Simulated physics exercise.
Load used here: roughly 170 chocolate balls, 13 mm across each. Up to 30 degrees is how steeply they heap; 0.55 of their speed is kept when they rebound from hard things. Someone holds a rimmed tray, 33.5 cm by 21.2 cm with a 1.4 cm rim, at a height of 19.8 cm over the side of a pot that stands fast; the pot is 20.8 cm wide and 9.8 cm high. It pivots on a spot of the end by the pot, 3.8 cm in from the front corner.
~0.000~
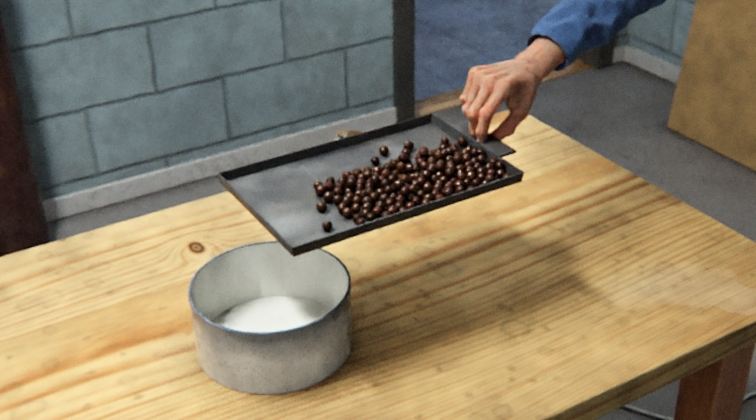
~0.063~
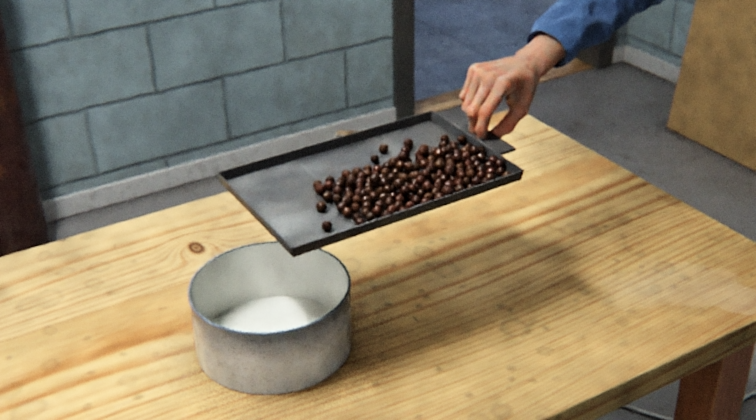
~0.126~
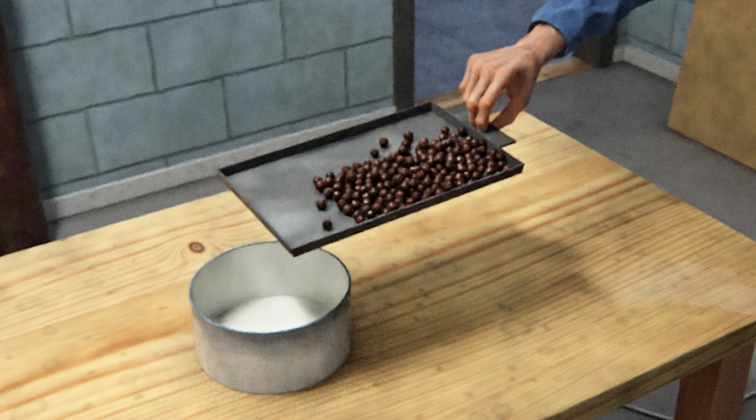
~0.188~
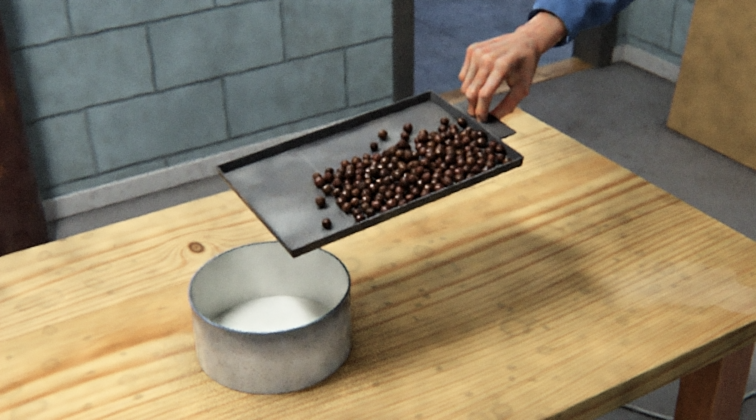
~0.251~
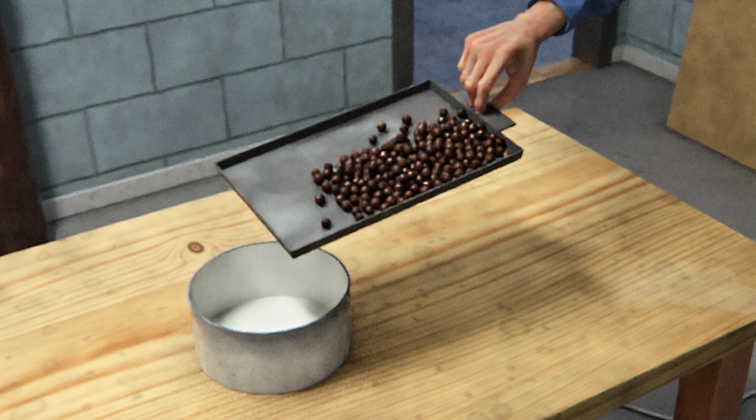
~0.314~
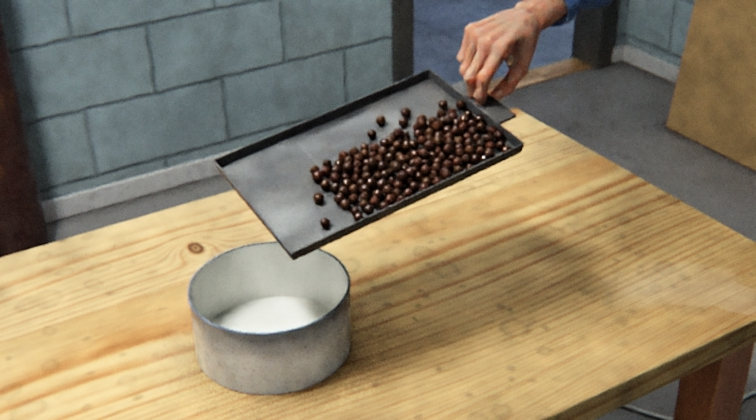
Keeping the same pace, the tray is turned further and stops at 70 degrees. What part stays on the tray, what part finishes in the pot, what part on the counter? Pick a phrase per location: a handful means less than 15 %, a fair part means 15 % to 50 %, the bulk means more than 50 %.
Left on the tray: The bulk, pot: A handful, counter: A handful.
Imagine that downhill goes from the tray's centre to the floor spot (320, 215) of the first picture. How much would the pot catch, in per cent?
The share comes to about 5 in a hundred.
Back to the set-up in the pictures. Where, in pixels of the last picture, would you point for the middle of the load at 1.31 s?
The middle of the load should be near (340, 177) then.
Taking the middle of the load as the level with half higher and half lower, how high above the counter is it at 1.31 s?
Some 28 cm.
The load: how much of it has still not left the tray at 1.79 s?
Load share: Around 90%.
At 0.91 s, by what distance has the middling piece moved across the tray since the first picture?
It has moved some 7 cm from its start.
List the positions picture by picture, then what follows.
The first picture shows tray tilt 0 degrees, front corners at (293, 246) and (522, 172); middle of the pieces at (409, 181); pot at (270, 284).
The second picture shows tray tilt 1 degrees, front corners at (293, 246) and (521, 170); middle of the pieces at (409, 180).
The third picture shows tray tilt 3 degrees, front corners at (293, 247) and (522, 164), lowest corner left front; middle of the pieces at (409, 175).
The fourth picture shows tray tilt 6 degrees, front corners at (293, 248) and (522, 156), lowest corner left front; middle of the pieces at (408, 170).
The fifth picture shows tray tilt 9 degrees, front corners at (292, 250) and (521, 149), lowest corner left front; middle of the pieces at (407, 164).
The sixth picture shows tray tilt 12 degrees, front corners at (292, 251) and (521, 143), lowest corner left front; middle of the pieces at (407, 160); pot at (269, 284). Its pace works out near 45 degrees a second.
After 0.91 s, tilt 39 degrees; the tray holds 100 %, the pot 0 %.
After 1.31 s, tilt 57 degrees; the tray holds 90 %, the pot 0 %.
After 1.79 s, tilt 70 degrees; the tray holds 90 %, the pot 0 %.
At rest (2.5 s), tray 90 %, pot 0 %, counter 10 %.
